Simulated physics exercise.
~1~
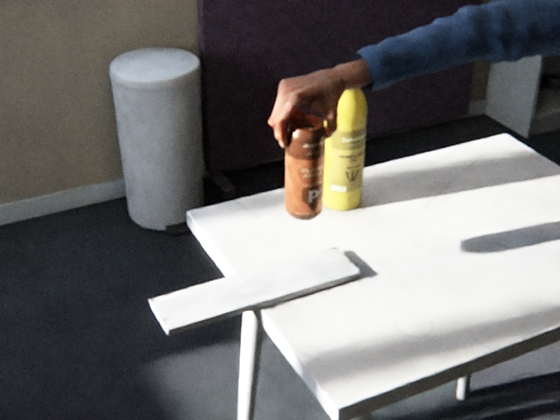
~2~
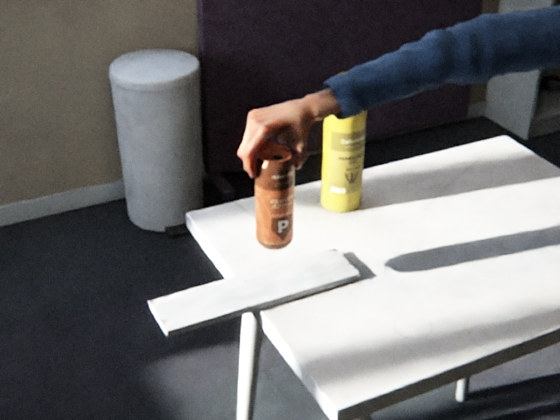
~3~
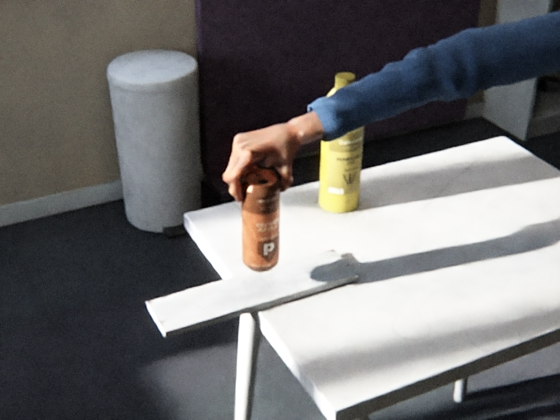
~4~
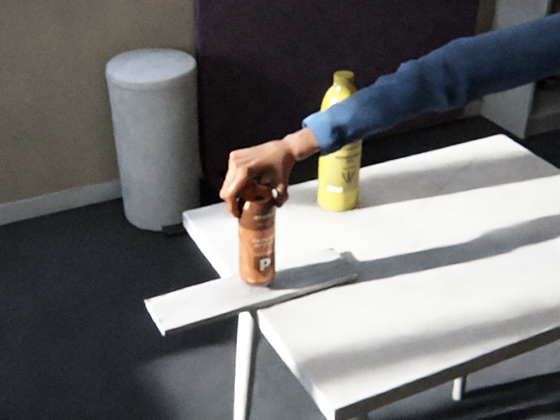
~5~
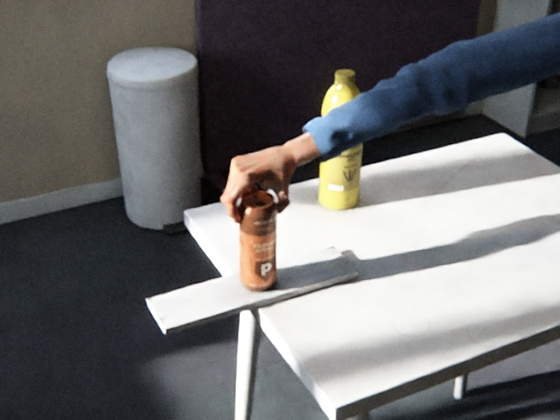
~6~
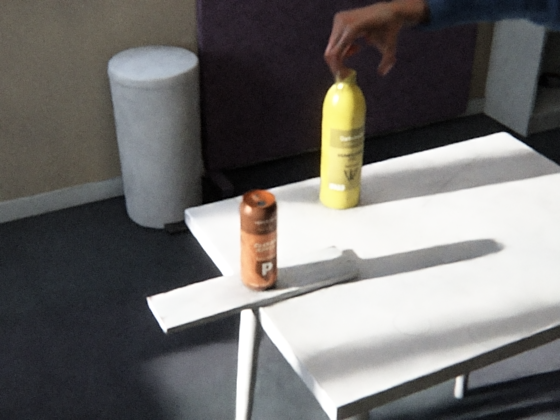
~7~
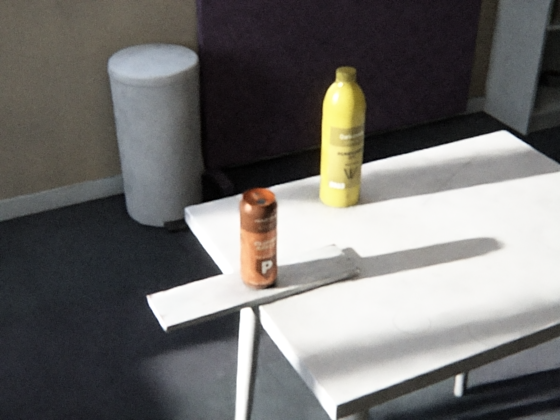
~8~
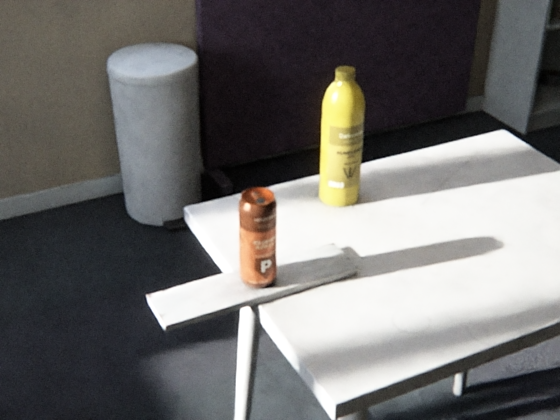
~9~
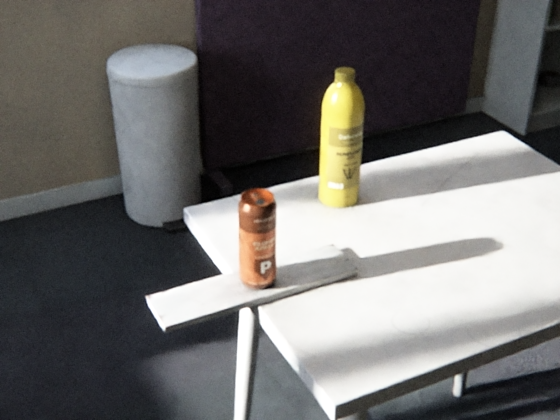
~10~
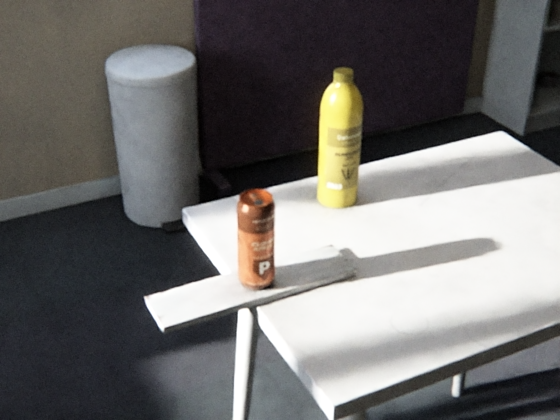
A hand sets the orange can on the jutting white board, which stays balanced.
